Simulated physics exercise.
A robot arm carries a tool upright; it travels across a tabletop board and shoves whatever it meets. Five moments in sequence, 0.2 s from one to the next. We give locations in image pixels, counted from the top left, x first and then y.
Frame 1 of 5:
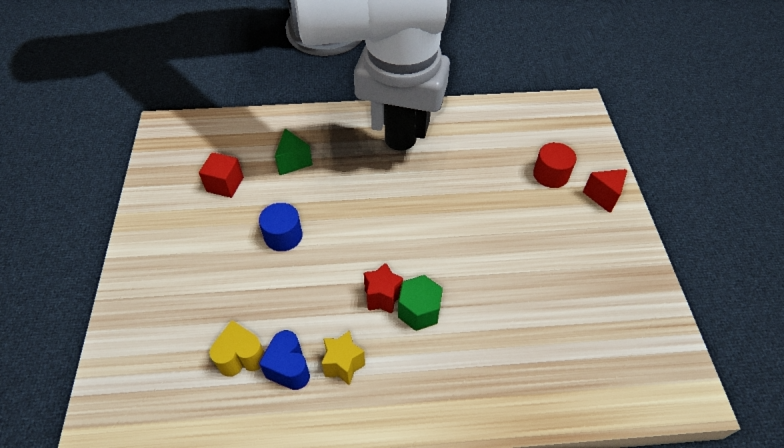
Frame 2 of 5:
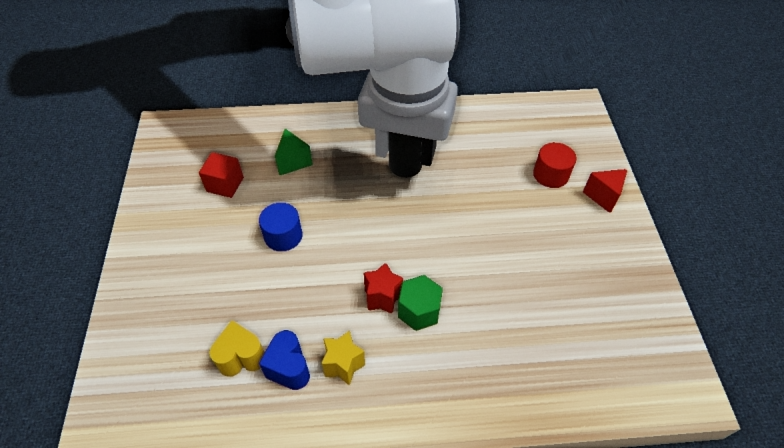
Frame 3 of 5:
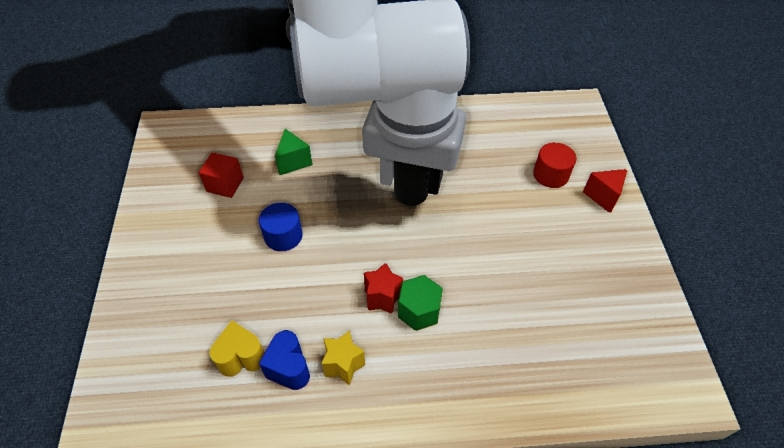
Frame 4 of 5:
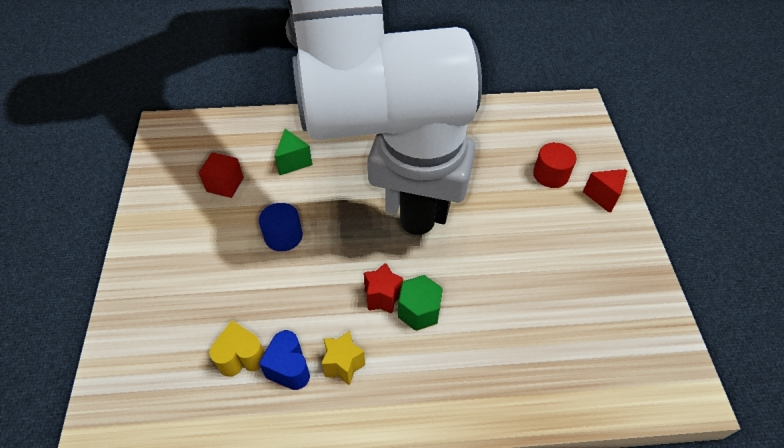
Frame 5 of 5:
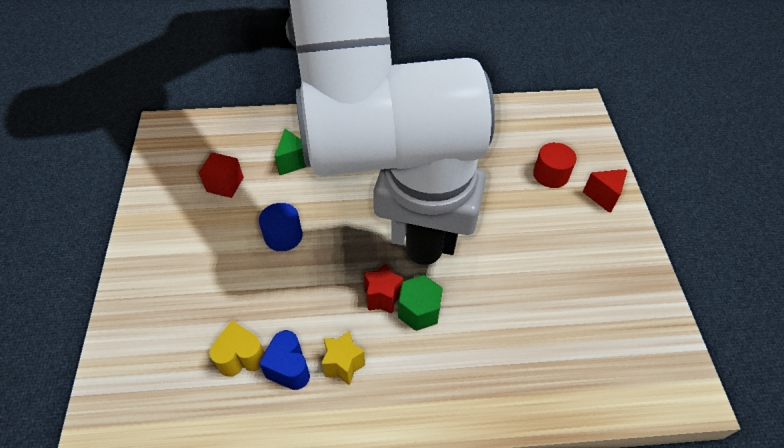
In this clip, a robot arm with a dark tool moves steadily down over a light wooden board toward a red star and a green six-sided block, while the colored blocks scattered across the board stay still.
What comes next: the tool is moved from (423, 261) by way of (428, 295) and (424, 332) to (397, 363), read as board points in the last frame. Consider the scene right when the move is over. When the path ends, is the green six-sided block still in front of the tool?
Yes - that is the case.
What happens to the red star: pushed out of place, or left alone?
It stays put.
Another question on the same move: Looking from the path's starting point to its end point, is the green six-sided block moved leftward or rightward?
To the right.
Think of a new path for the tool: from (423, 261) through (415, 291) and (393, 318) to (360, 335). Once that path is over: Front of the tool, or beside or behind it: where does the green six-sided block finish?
The tool passes it.
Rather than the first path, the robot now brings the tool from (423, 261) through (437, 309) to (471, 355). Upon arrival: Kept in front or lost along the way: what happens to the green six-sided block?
Answer: Slipped away.
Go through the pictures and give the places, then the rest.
In the first frame, tool tip at (400, 139); block tops, red star at (382, 280); green six-sided block at (421, 294).
In the second frame, tool at (406, 165); blocks unchanged.
In the third frame, tool at (411, 193); blocks unchanged.
In the fourth frame, tool at (417, 221); blocks unchanged.
In the fifth frame, tool at (424, 250); red star at (382, 280); green six-sided block at (421, 294).
On the path given first. One third of the way, tool at (429, 287); green six-sided block at (419, 318), turned 10° clockwise.
Two thirds of the way, tool at (426, 322); green six-sided block at (406, 352), turned 35° clockwise.
At the end, tool at (398, 354); red star in place; green six-sided block at (376, 387), turned 35° clockwise.
